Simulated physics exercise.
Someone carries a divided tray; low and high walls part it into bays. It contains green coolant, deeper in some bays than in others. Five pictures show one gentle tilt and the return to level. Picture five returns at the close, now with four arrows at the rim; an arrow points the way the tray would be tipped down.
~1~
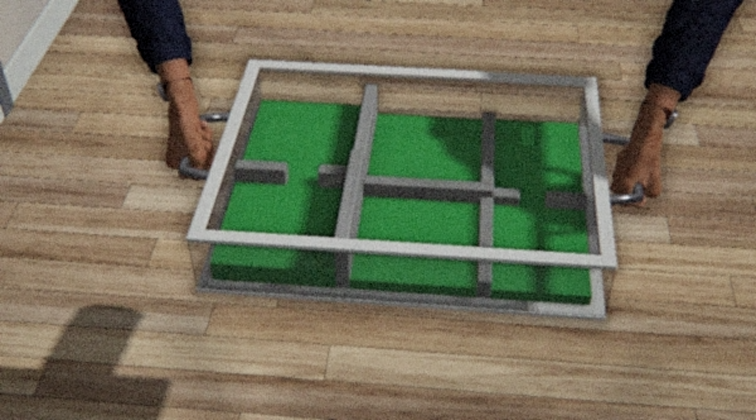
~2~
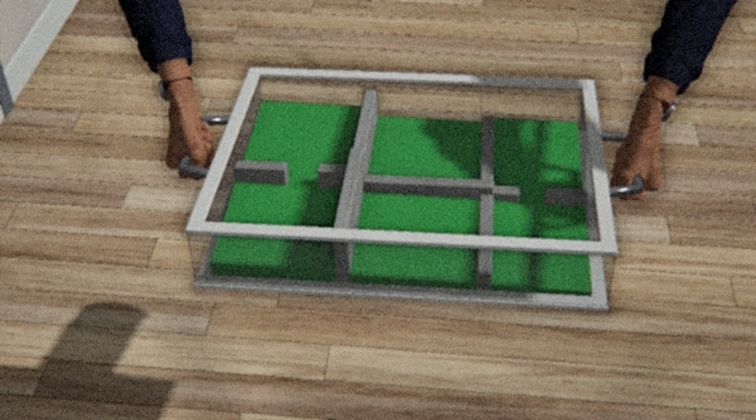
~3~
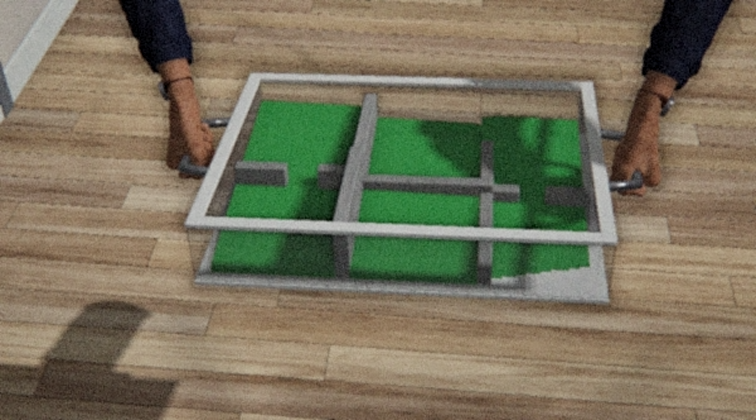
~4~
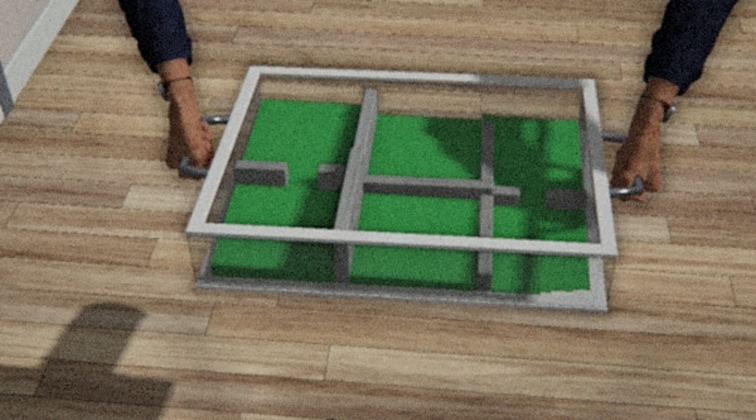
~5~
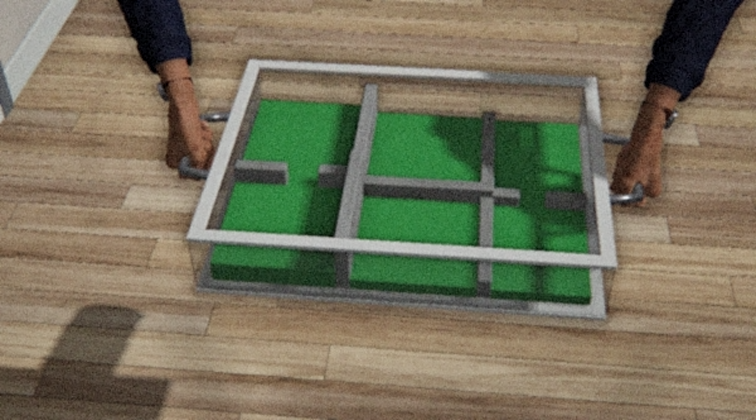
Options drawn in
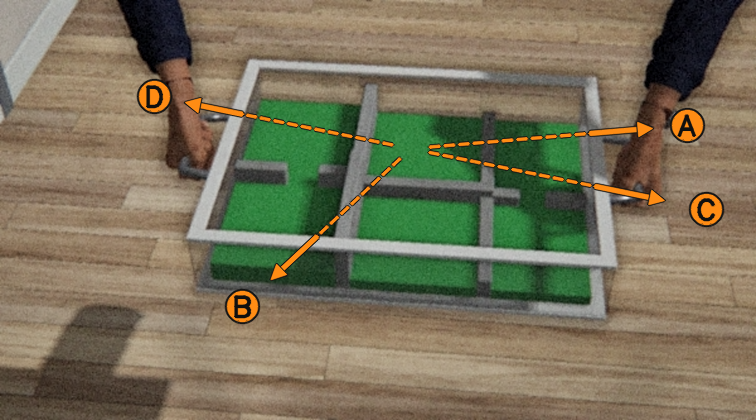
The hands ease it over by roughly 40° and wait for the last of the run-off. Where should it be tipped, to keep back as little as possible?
The answer is direction B.
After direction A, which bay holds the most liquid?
It is the back right one.
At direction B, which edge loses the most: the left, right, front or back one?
Over the front one.
In orange, A ends at (647, 128); B ends at (274, 275); C ends at (659, 199); D ends at (190, 103).
Choosing A, about 41 % stays in the tray, the largest part in the back right bay.
Choosing B, about 29 % stays in the tray, the largest part in the front left bay.
Choosing C, about 49 % stays in the tray, the largest part in the front right bay.
Choosing D, about 43 % stays in the tray, the largest part in the back left bay.
